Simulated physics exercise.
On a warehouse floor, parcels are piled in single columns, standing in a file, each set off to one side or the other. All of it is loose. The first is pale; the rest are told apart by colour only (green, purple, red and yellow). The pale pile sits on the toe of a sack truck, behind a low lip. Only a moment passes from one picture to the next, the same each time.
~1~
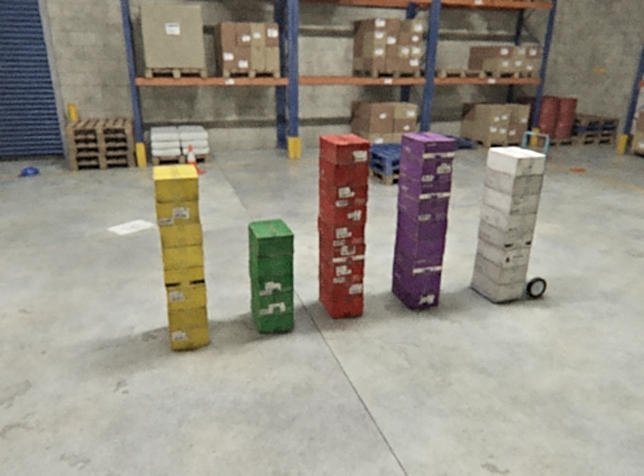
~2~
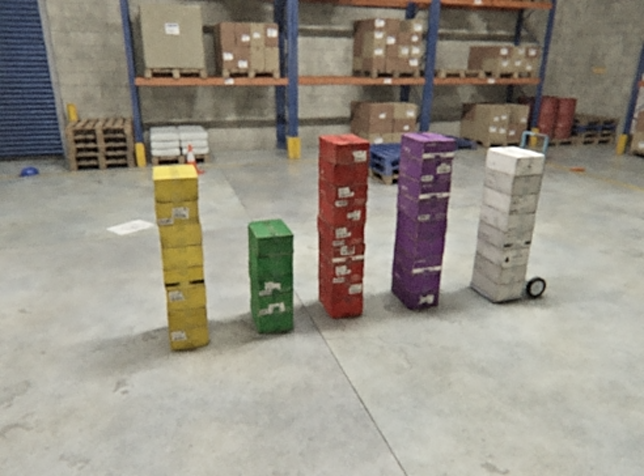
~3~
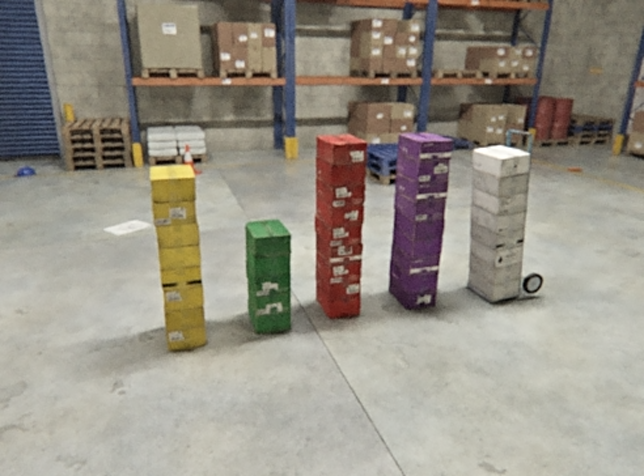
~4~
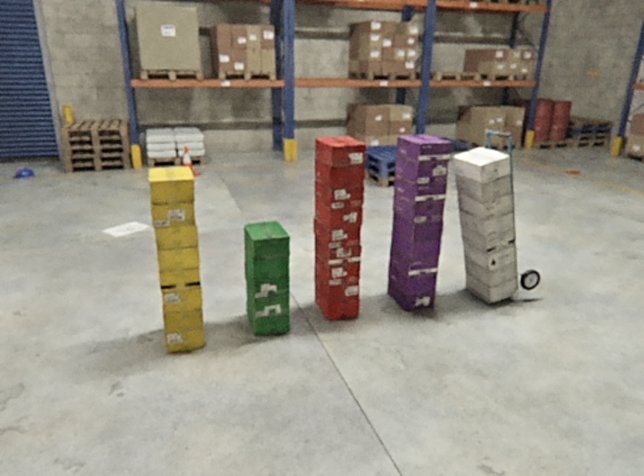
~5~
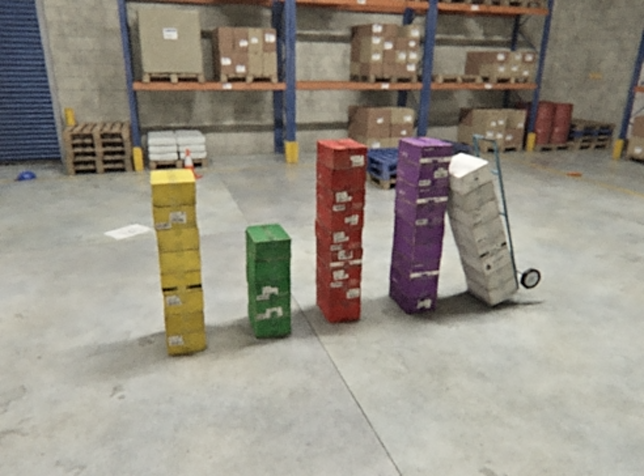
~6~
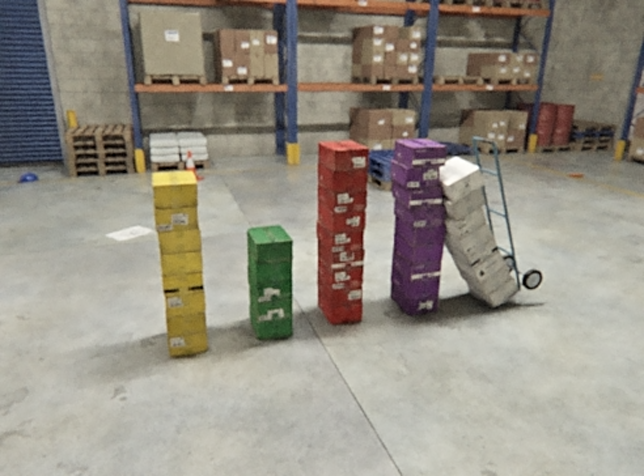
A white stack of boxes on a hand truck slowly leaned left against the purple stack as the truck's frame rocked away to the right, and the purple boxes shifted slightly near the top.
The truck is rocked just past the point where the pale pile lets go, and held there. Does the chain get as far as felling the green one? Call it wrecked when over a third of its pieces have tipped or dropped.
The green pile gets wrecked.
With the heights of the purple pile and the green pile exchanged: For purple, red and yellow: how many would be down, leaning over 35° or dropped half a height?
By colour: Purple 0, red 0, yellow 0.
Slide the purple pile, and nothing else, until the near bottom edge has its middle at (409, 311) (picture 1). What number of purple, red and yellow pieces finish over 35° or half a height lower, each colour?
Pile by pile, purple 9, red 9, yellow 7.
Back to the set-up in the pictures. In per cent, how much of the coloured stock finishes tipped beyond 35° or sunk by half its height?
It is close to 85 per cent.
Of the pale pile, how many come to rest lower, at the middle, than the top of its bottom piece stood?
The count is 4.
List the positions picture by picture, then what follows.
In the first picture (each place is the centre of the face we see best), truck frame level; top green parcel (276, 246); top red parcel (353, 154); the others all in place.
The second picture shows truck frame level; top green parcel (276, 246).
The third picture shows truck frame rocked a little, top of the pale pile leaning a little; top green parcel (273, 246); the others all in place.
The fourth picture shows truck frame (511, 171) rocked a little, top of the pale pile leaning a little; top green parcel (272, 248); the others all in place.
The fifth picture shows truck frame (500, 174) rocked clearly, top of the pale pile leaning clearly; top green parcel (274, 250); the others all in place.
The sixth picture shows truck frame (500, 176) rocked clearly, top of the pale pile leaning well over; top green parcel (275, 252); top purple parcel (430, 157) moved a little; 4 have shifted.
Just after the last frame, 8 of the pale pile down; none of the 5 green parcels down (6 of 31 in all colours); top green parcel unmoved; top purple parcel tilted clearly, about its own height lower.
A moment on, 7 of the pale pile down; 3 of the 5 green parcels down (22 of 31 in all colours); top green parcel tilted a little, half its height lower; top purple parcel tilted well over, some four heights lower.
When it is over, 7 of the pale pile down; 4 of the 5 green parcels down (27 of 31 in all colours); top green parcel tilted well over, some two heights lower; top yellow parcel upside down. In pixels of the last frame, middles, top green parcel near (94, 306).
